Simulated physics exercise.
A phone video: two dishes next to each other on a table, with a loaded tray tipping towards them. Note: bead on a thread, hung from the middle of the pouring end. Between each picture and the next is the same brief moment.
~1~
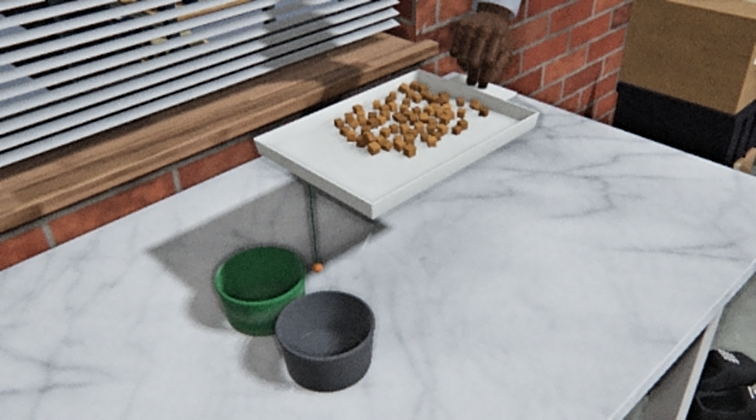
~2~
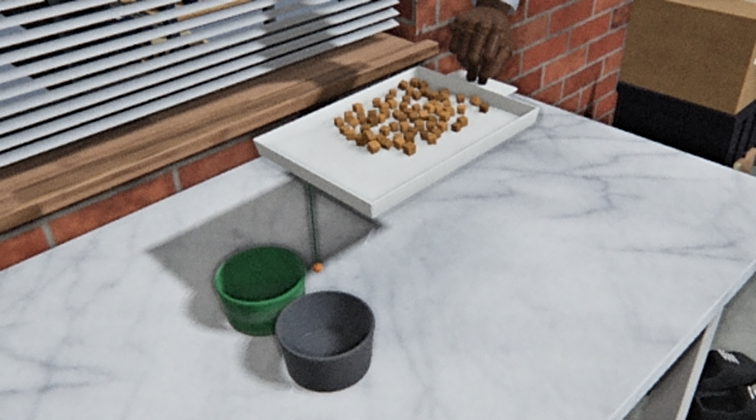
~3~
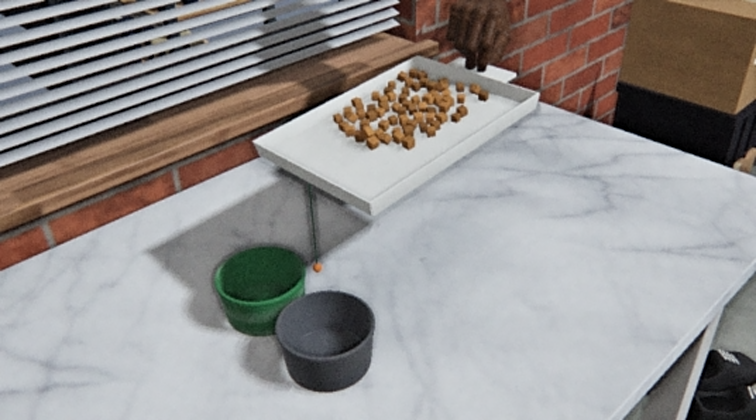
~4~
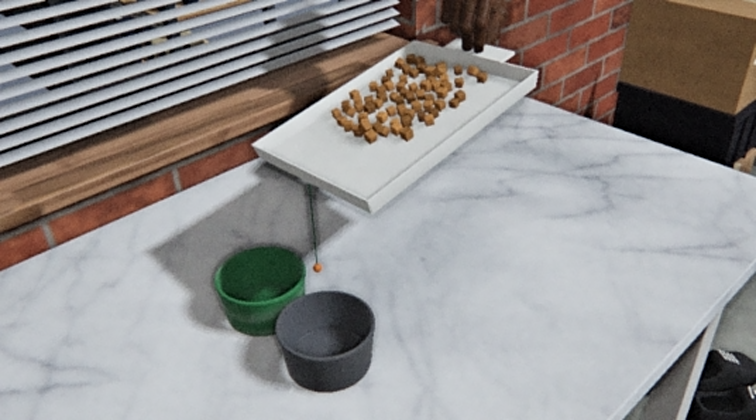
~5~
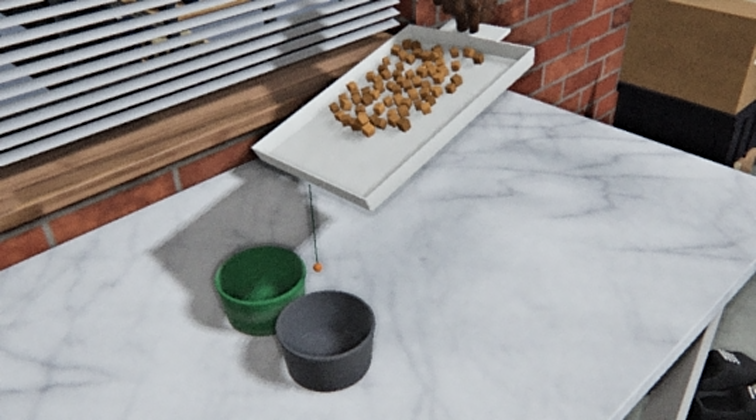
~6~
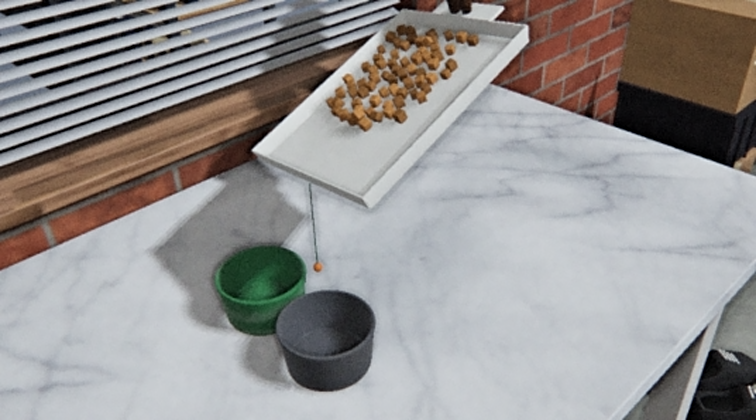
The clip shows a hand at the far end of a white tray of small brown cubes, raising that end so the tray tilts toward a green dish and a dark grey dish, which stay still on a marble counter.
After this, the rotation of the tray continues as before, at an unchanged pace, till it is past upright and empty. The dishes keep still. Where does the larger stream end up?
The left dish.
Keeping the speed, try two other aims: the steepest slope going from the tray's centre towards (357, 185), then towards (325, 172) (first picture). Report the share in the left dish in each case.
You'd see roughly 0 per cent the first time and 50 per cent the second.
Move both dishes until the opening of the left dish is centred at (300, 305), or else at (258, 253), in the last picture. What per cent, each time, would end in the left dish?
In order: 10 percent and 70 percent.
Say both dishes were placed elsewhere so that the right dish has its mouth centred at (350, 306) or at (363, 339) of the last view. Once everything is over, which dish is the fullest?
At the first spot the left-side one comes out ahead, at the second spot the left-side one.
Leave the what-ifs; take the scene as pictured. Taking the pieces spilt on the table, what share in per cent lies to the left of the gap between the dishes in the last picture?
Left share: Close to 90 %.
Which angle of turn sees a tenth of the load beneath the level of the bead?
Around 80° at that moment.
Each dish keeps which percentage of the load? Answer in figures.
Per cent held at the end: Left dish 70, right dish 0.
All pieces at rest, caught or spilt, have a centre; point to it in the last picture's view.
Centre at rest, last view: Approx. (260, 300).
Just after the last frame, tray tipped steeply; almost all on the tray; about a tenth in the air.
A moment on, tray tipped past a quarter turn; roughly two thirds on the tray; just a few in the right dish; roughly a quarter in the left dish; about a tenth outside both; just a few in the air.
Further on, tray tipped past a quarter turn; just a few in the right dish; the larger part in the left dish; roughly a quarter outside both.
When it is over, tray tipped past a quarter turn; just a few in the right dish; the larger part in the left dish; roughly a quarter outside both.
